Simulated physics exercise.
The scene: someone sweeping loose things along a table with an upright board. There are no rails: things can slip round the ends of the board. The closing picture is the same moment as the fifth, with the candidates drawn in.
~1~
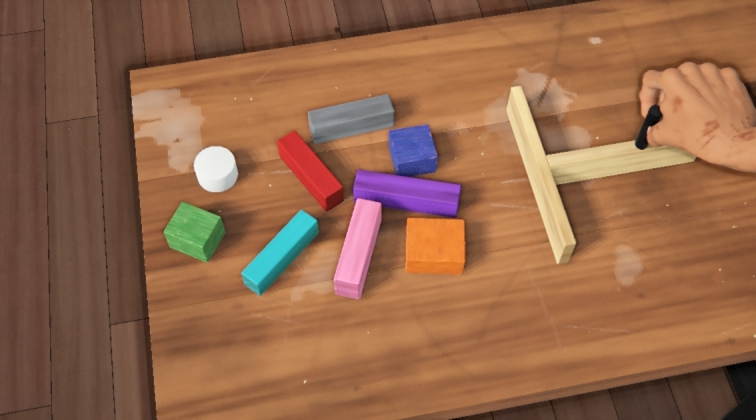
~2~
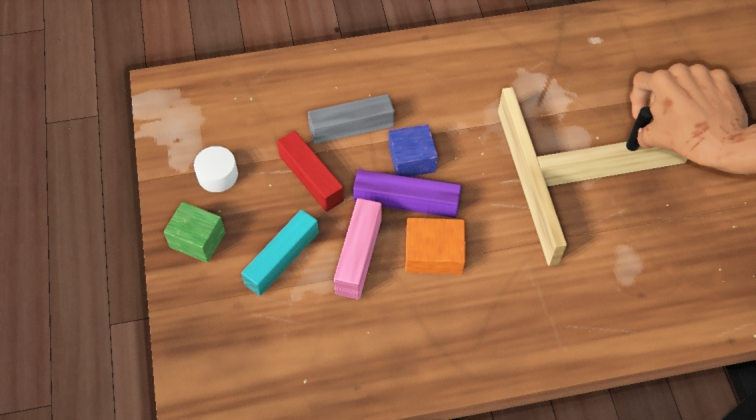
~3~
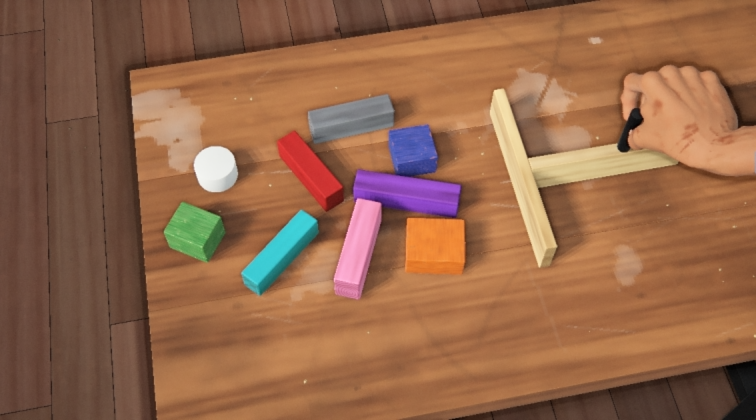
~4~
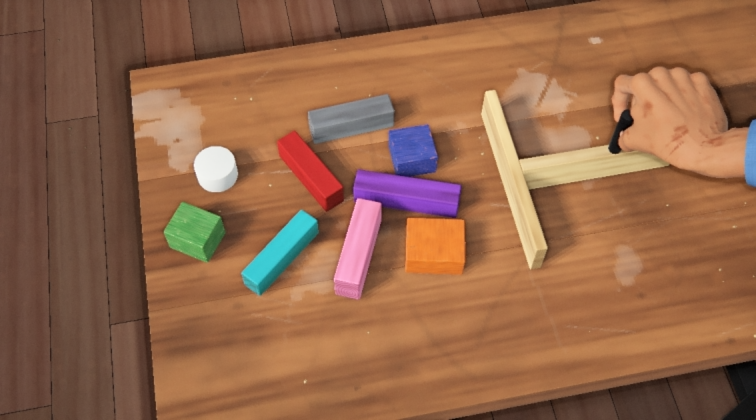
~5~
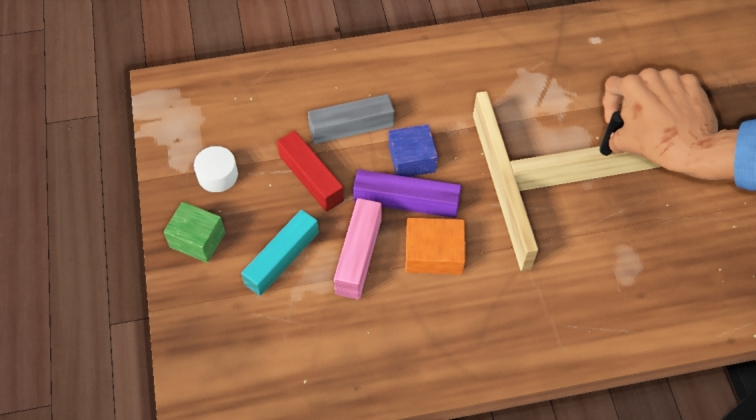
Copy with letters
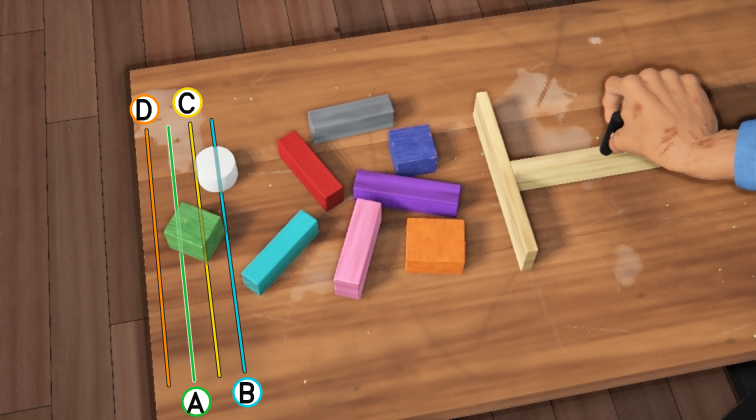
A person's hand, with a blue sleeve coming into view, grips a pale wooden T-shaped board at the right of a worn wooden table, seen from above at a slant over dark floorboards. To the left lie grey, red, purple, pink and turquoise sticks, blue, orange and green blocks, and a white round piece. The hand slides the upright board slowly a short way left, touching nothing, while the pieces and camera stay still.
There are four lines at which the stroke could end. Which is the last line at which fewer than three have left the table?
No farther than B.
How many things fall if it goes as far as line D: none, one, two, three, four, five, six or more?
In all, six or more.
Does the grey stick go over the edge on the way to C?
No.
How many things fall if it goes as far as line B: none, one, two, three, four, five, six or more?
By then, two.
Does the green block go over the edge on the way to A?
By then, yes.
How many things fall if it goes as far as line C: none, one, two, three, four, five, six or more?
By then, three.
On the copy, A at (180, 244); B at (227, 236); C at (204, 240); D at (157, 248).
On B. First, board (406, 184); red stick (288, 173); orange block (384, 258).
Then, board (305, 201); green block (181, 234); white tin (198, 156).
Finally, board (227, 214); green block over the edge; turquoise stick over the edge; two fallen.
By contrast, A drops five; C drops three; D drops seven.
